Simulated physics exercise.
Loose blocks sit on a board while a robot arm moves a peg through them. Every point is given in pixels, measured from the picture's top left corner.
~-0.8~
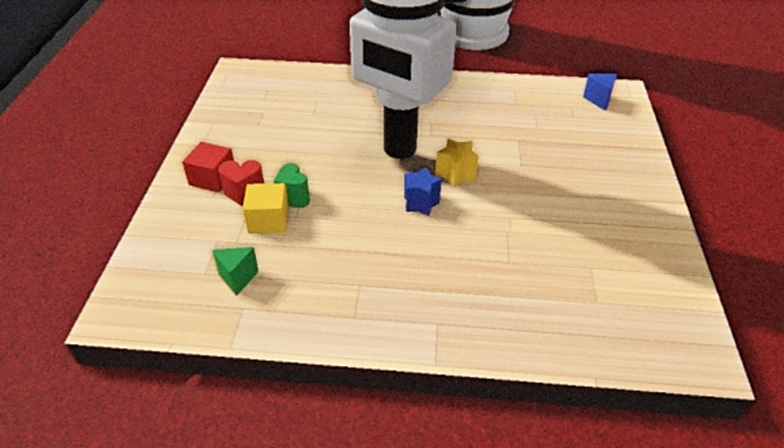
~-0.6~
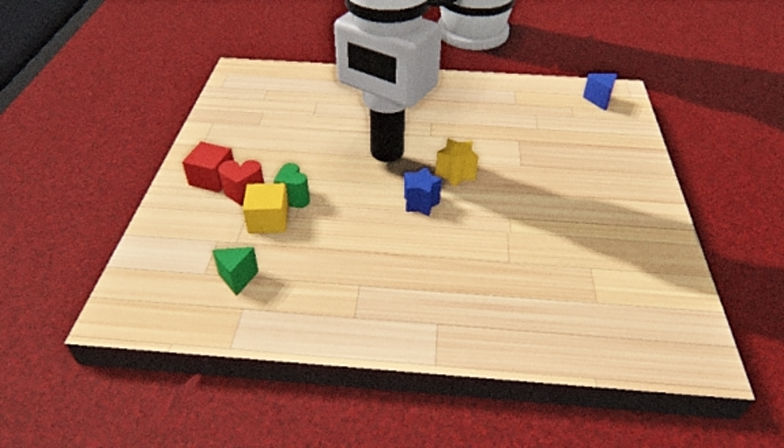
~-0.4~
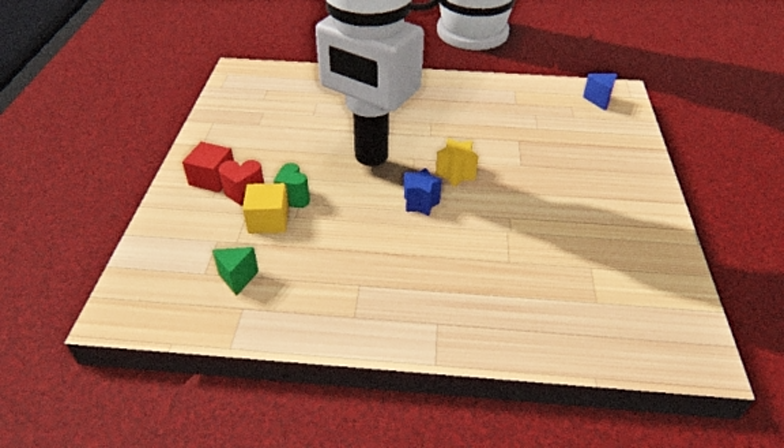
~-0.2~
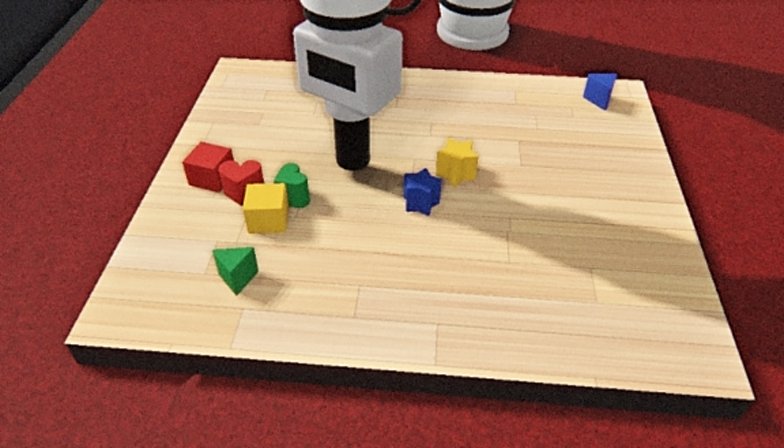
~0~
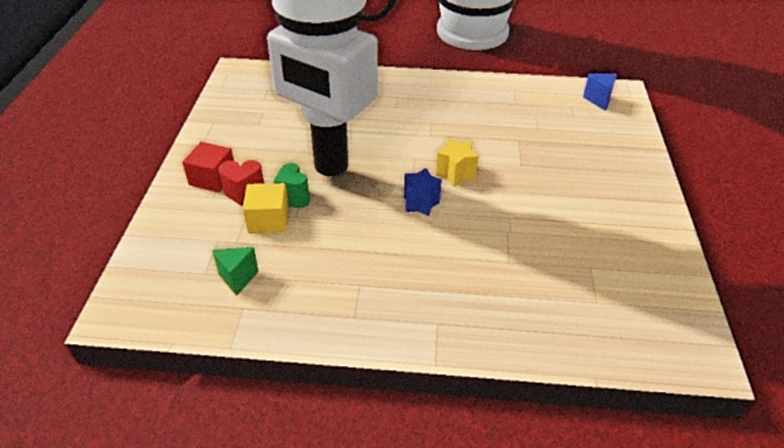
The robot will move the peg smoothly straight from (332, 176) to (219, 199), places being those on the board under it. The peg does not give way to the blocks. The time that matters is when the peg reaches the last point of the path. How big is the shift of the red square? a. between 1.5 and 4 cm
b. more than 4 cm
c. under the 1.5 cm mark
My pick is c.
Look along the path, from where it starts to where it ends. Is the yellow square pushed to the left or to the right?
Shifted left.
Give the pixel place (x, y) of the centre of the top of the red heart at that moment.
I predict (174, 188).
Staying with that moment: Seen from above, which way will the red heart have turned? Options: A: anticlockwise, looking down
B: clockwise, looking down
I choose A.
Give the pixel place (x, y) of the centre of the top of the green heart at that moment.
The middle of its upper face will lie at (274, 183).
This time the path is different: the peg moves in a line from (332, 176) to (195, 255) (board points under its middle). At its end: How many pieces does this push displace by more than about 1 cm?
Put simply, three or more blocks are moved more than 1 cm.
The first path, step by step. One third of the way, peg (294, 174); yellow square (262, 202), turned 15° clockwise; green heart (282, 179), turned 45° anticlockwise.
Two thirds of the way, peg (256, 182); red square (200, 154), turned 25° clockwise; red heart (213, 176); yellow square (261, 205), turned 25° clockwise; green heart (274, 183), turned 80° anticlockwise.
At the end, peg (216, 189); red square (199, 154), turned 30° clockwise; red heart (174, 188), turned 30° anticlockwise; yellow square (261, 205), turned 25° clockwise; green heart (274, 183), turned 80° anticlockwise.
